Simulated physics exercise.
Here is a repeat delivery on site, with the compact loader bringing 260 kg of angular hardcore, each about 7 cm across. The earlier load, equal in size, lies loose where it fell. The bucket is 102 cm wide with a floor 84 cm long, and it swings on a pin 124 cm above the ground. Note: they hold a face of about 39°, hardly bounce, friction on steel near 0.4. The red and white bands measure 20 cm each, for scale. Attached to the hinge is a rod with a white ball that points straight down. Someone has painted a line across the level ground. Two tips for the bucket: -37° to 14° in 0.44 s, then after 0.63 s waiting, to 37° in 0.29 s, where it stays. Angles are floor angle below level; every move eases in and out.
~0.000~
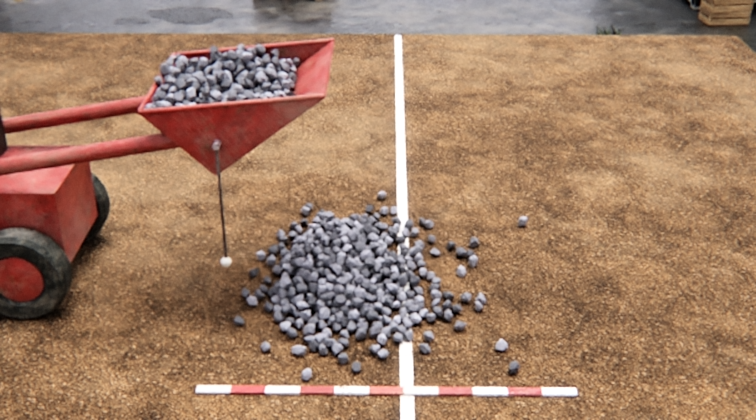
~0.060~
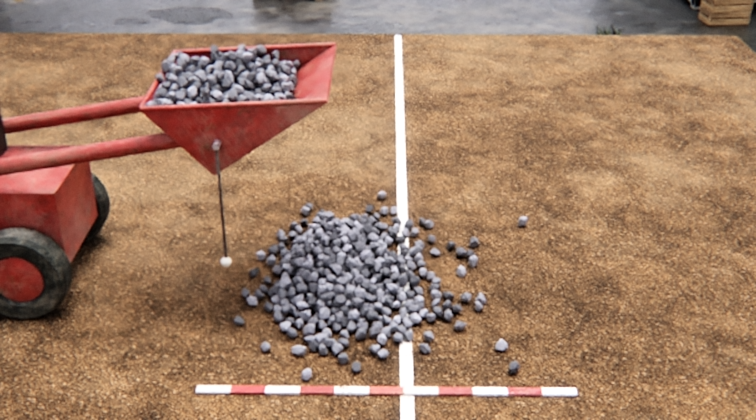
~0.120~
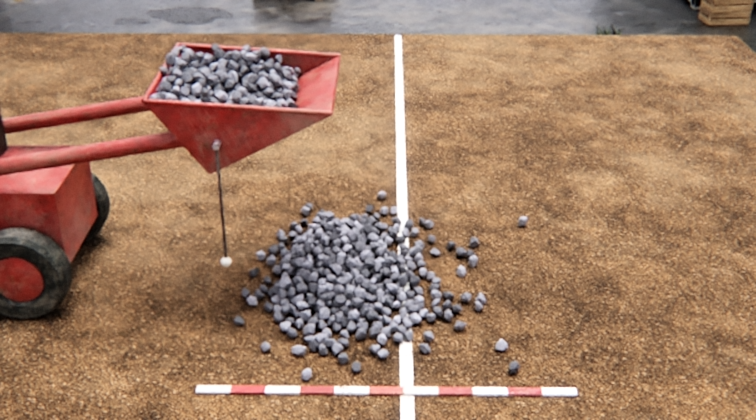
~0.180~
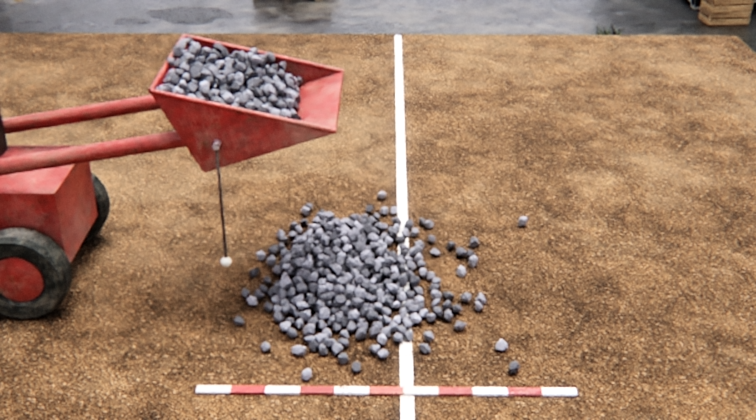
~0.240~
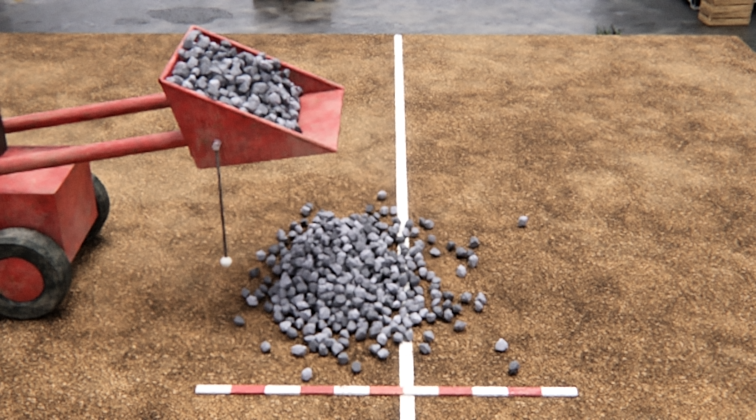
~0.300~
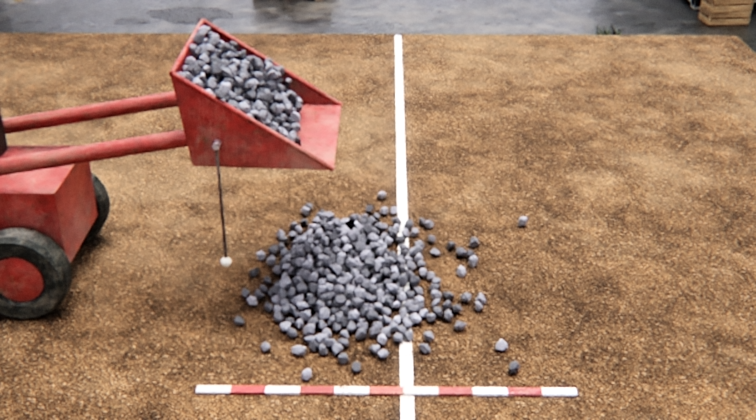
Red loader bucket full of grey stones tilting forward, its right-hand lip lowering above a loose stone pile across a white line.
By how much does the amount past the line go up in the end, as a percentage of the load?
About 30 per cent.
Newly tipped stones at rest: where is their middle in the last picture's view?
(379, 259).
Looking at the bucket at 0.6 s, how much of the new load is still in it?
About 100 per cent.
After 0.4 s the floor is at 13°; in per cent of one load, 100 in the bucket, 90 short of the line, 10 past the line; the foremost stones are at (489, 283).
After 0.6 s the floor is at 14°; in per cent of one load, 100 in the bucket, 90 short of the line, 10 past the line; the foremost stones are at (489, 283).
After 1.8 s the floor is at 37°; in per cent of one load, 30 in the bucket, 151 short of the line, 19 past the line; the foremost stones are at (495, 291).
After 4.3 s the floor is at 37°; in per cent of one load, 0 in the bucket, 160 short of the line, 40 past the line; the foremost stones are at (510, 301). Net gain past the line, 30.
